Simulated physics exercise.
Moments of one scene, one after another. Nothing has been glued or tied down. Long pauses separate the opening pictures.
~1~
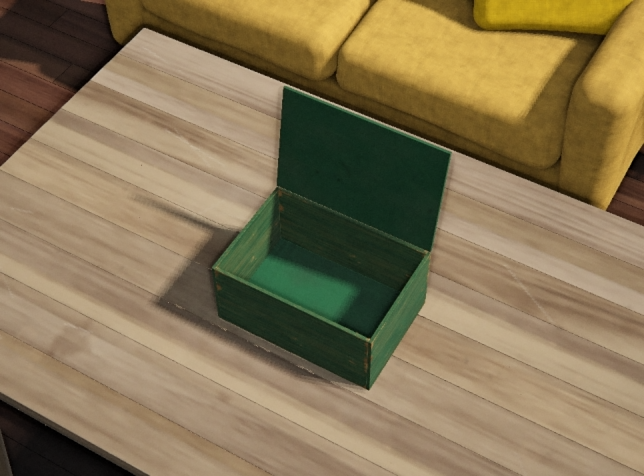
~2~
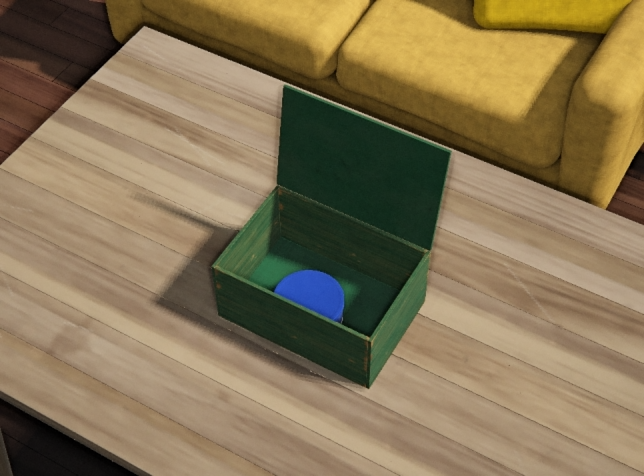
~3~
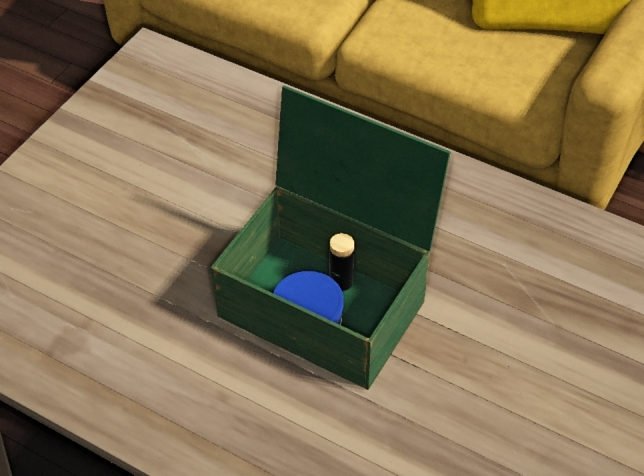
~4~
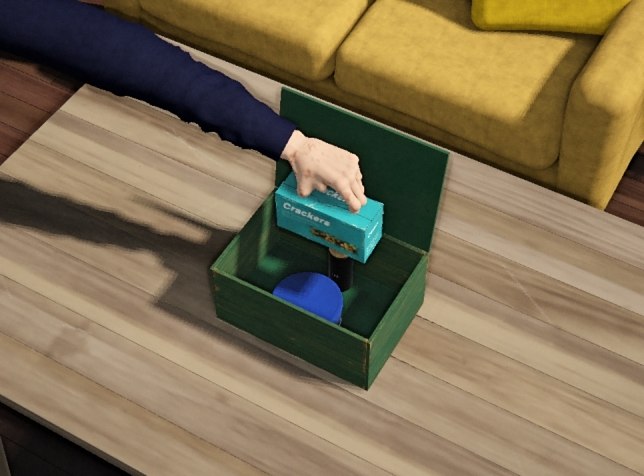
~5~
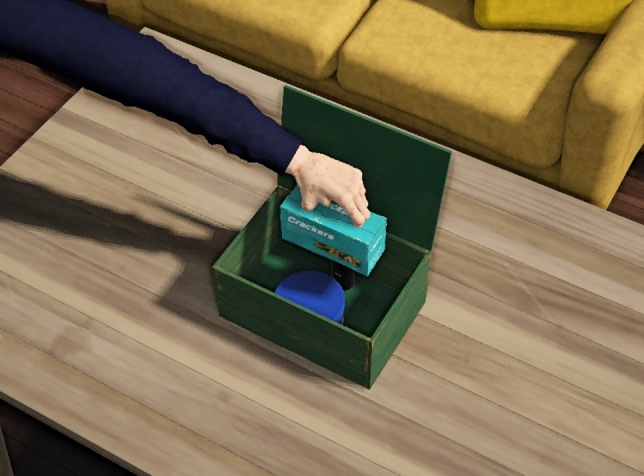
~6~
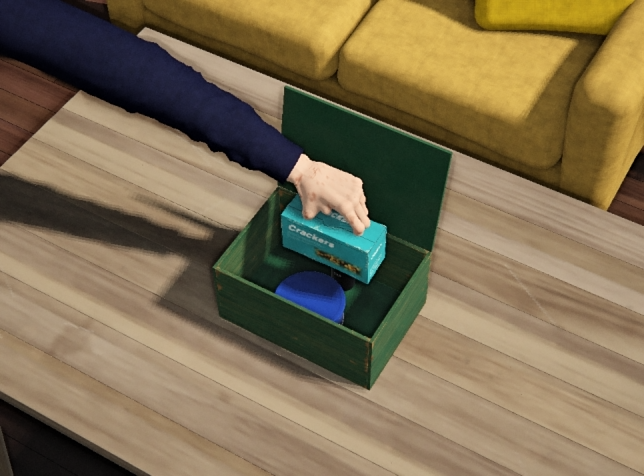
Wooden table by yellow sofa, a blue object then dark container appearing in open green box, a hand slightly lowering turquoise carton.
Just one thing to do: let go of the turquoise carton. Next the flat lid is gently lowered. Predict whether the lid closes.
Looks to me like the lid isn't kept from shutting.
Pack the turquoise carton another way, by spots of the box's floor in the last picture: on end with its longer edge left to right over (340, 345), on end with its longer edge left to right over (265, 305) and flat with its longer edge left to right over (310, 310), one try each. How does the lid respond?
The lid is kept from lowering the first try, is kept from lowering the second try and lowers completely the third try.
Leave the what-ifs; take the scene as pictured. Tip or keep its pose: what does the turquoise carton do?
In the end, the turquoise carton winds up askew.
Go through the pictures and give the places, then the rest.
In the first frame, the last thing is not in view yet.
In the second frame, the last thing is not in view yet.
In the third frame, the last thing is not in view yet.
The fourth frame shows still above its spot; turquoise carton (329, 215).
The fifth frame shows still above its spot; turquoise carton (333, 228).
The sixth frame shows in place under the hand; turquoise carton (334, 236).
Then, 0.60 s past the last view, turquoise carton on its side near (324, 288).
Then, 1.60 s past the last view, lid 60° above the rim; turquoise carton on its side near (324, 287).
Then, 2.10 s past the last view, lid 22° above the rim; turquoise carton on its side near (324, 287).
Finally, lid shut; down or leaning hard in the box, turquoise carton; the other 2 still in place. Final places as the last picture's camera would see them, turquoise carton near (324, 287).
